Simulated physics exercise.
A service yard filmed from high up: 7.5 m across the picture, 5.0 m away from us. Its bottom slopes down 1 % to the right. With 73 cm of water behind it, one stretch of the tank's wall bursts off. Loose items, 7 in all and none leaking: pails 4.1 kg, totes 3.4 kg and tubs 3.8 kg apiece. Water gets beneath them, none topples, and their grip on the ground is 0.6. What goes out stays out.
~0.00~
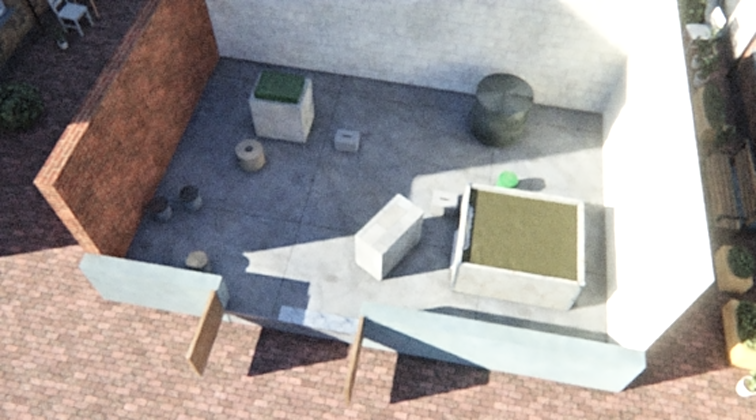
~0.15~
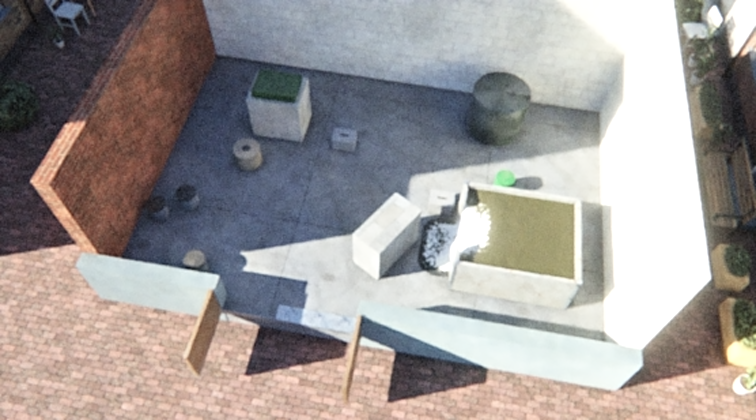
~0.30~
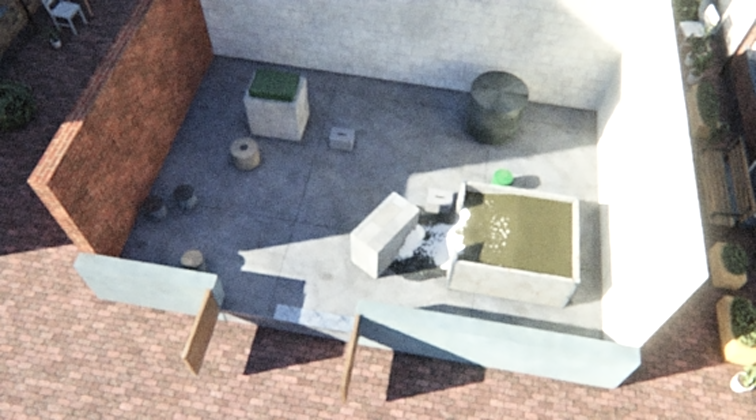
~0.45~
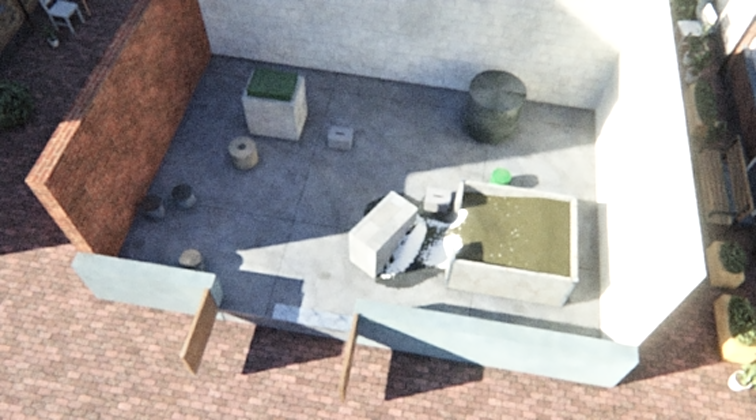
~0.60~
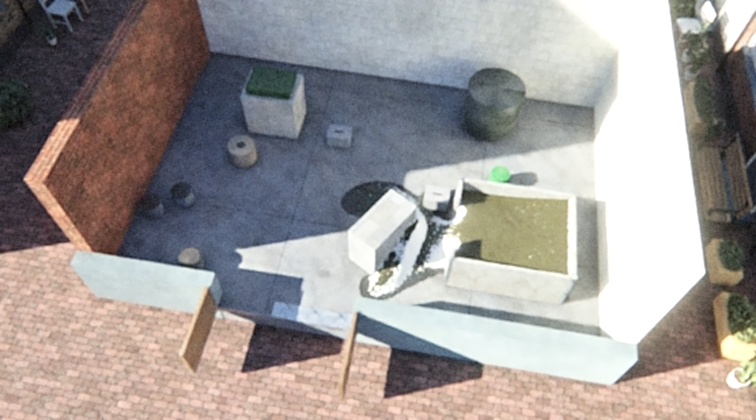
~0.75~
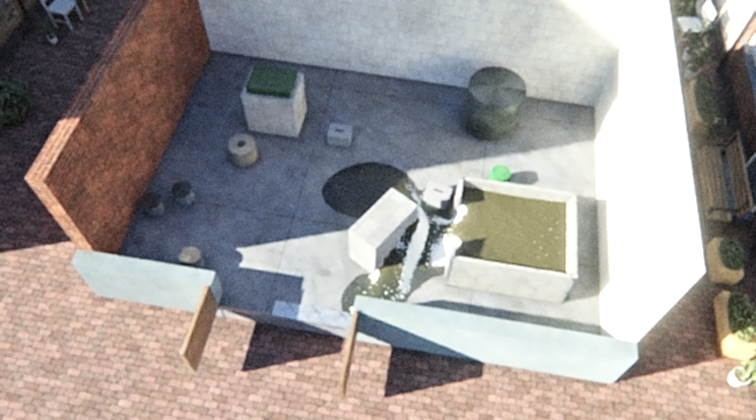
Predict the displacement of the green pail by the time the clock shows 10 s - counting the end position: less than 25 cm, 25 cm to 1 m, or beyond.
Green pail barely shifts.
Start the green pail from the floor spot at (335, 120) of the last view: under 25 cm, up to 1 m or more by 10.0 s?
It ends far away.
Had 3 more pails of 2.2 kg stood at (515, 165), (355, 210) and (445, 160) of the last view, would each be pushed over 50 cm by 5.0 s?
In that order: Short of it, past it, less.
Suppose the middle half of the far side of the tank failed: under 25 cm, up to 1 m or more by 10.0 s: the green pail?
In that case the green pail travels far.
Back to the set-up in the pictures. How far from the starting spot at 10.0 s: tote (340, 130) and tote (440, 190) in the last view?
In turn: 250 cm, 20 cm.
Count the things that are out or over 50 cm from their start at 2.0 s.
I count 1.
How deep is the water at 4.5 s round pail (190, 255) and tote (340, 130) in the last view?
Roughly 3 and 5 cm.
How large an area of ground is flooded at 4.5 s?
Roughly 31 m2.
After 2.0 s the green pail is near (501, 172), 0.0 m from its start, aground; 0 of 7 are out; 1 afloat.
After 4.5 s the green pail is near (501, 172), 0.0 m from its start, aground; 0 of 7 are out; 2 afloat.
After 7.0 s the green pail is near (501, 172), 0.0 m from its start, aground; 0 of 7 are out; 4 afloat.
After 10.0 s the green pail is near (501, 172), 0.0 m from its start, aground; 0 of 7 are out; 2 afloat.
